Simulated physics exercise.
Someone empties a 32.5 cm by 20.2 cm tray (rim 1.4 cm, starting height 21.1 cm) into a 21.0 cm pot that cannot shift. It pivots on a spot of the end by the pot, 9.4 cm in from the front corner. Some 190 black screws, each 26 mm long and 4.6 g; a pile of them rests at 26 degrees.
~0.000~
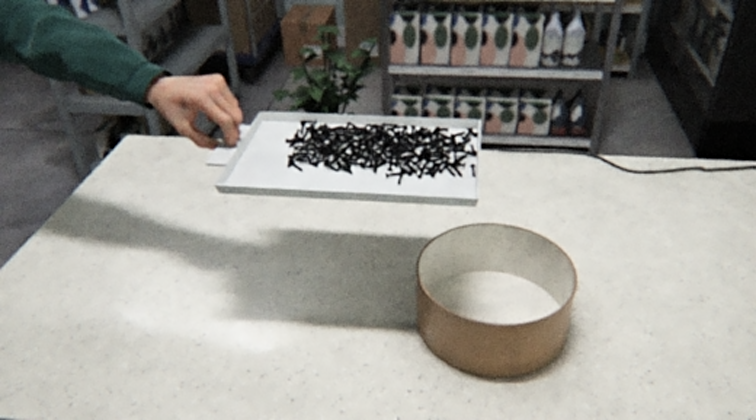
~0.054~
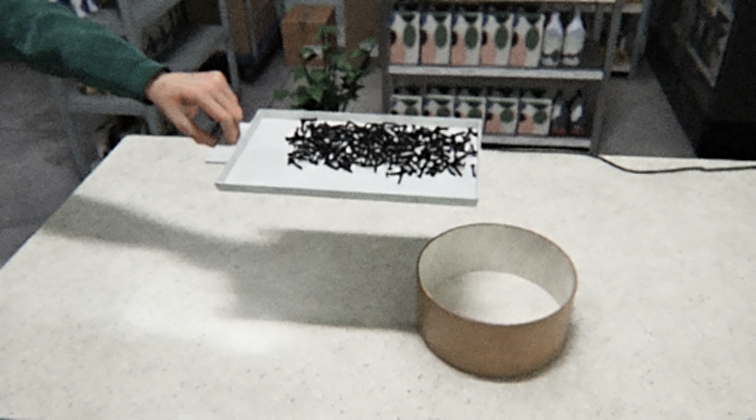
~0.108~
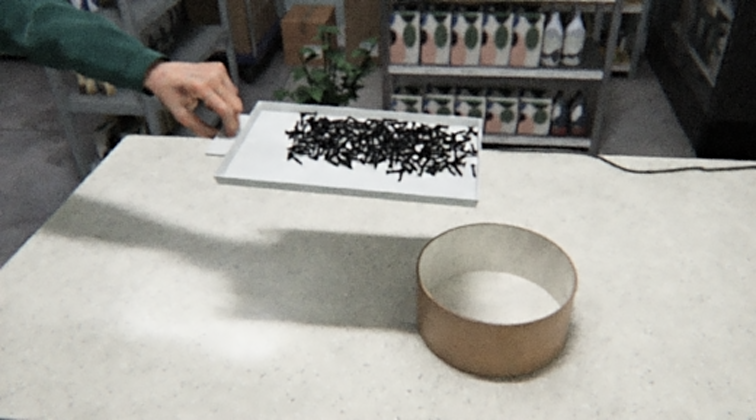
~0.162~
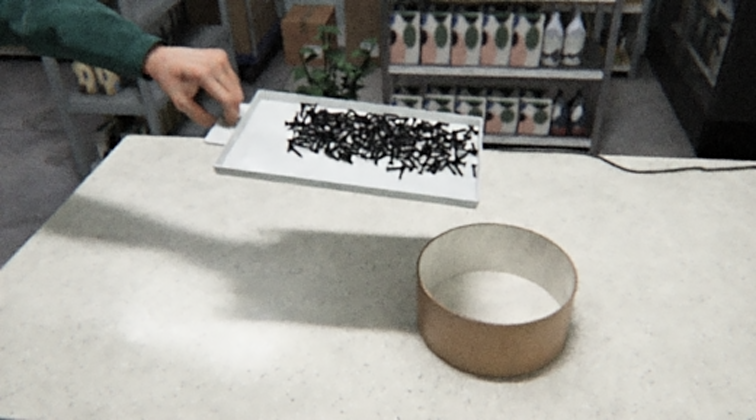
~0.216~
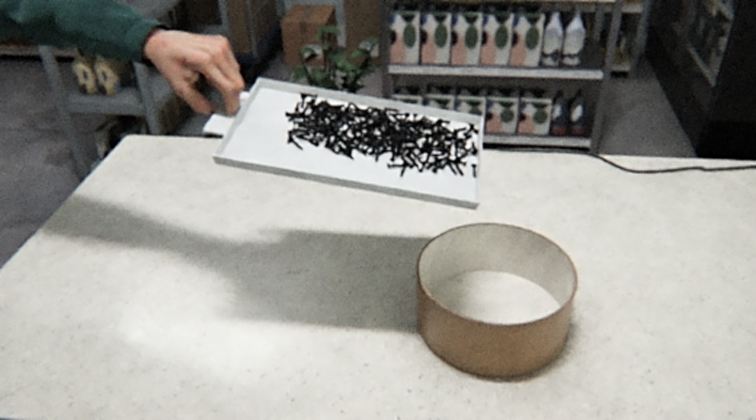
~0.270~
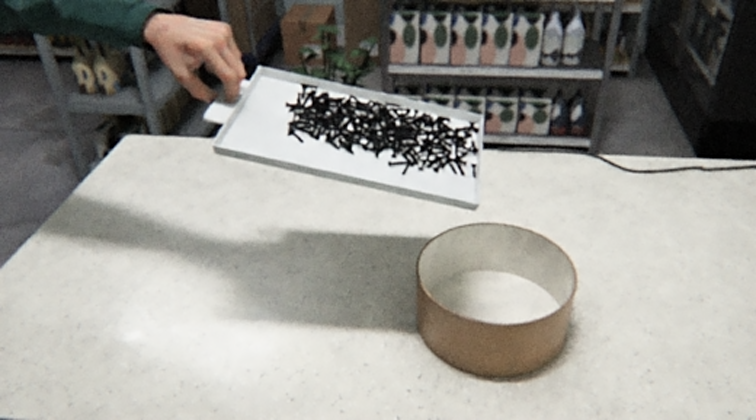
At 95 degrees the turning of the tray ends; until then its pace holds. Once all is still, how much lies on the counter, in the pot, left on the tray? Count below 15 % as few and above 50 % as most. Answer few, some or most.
On the counter: Few; in the pot: Most; left on the tray: Few.
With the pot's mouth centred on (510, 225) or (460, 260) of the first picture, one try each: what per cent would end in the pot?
About 65 and 95 per cent.
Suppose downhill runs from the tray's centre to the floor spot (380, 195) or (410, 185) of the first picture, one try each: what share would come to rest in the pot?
About 60 and 100 per cent.
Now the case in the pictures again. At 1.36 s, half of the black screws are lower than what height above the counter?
About 2 cm.
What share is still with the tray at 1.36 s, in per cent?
About 30 per cent.
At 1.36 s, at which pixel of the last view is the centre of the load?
Near (492, 307).
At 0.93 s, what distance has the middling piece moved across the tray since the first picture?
Some 13 cm.
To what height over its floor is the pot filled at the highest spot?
Some 2.0 cm.
Then, at 0.93 s, tilt 51 degrees; the tray holds 100 %, the pot 0 %.
After 1.36 s, tilt 77 degrees; the tray holds 30 %, the pot 65 %.
After 1.88 s, tilt 95 degrees; the tray holds 0 %, the pot 95 %.
In the end, at 2.5 s, counter 5 %, pot 95 %, tray 0 %.
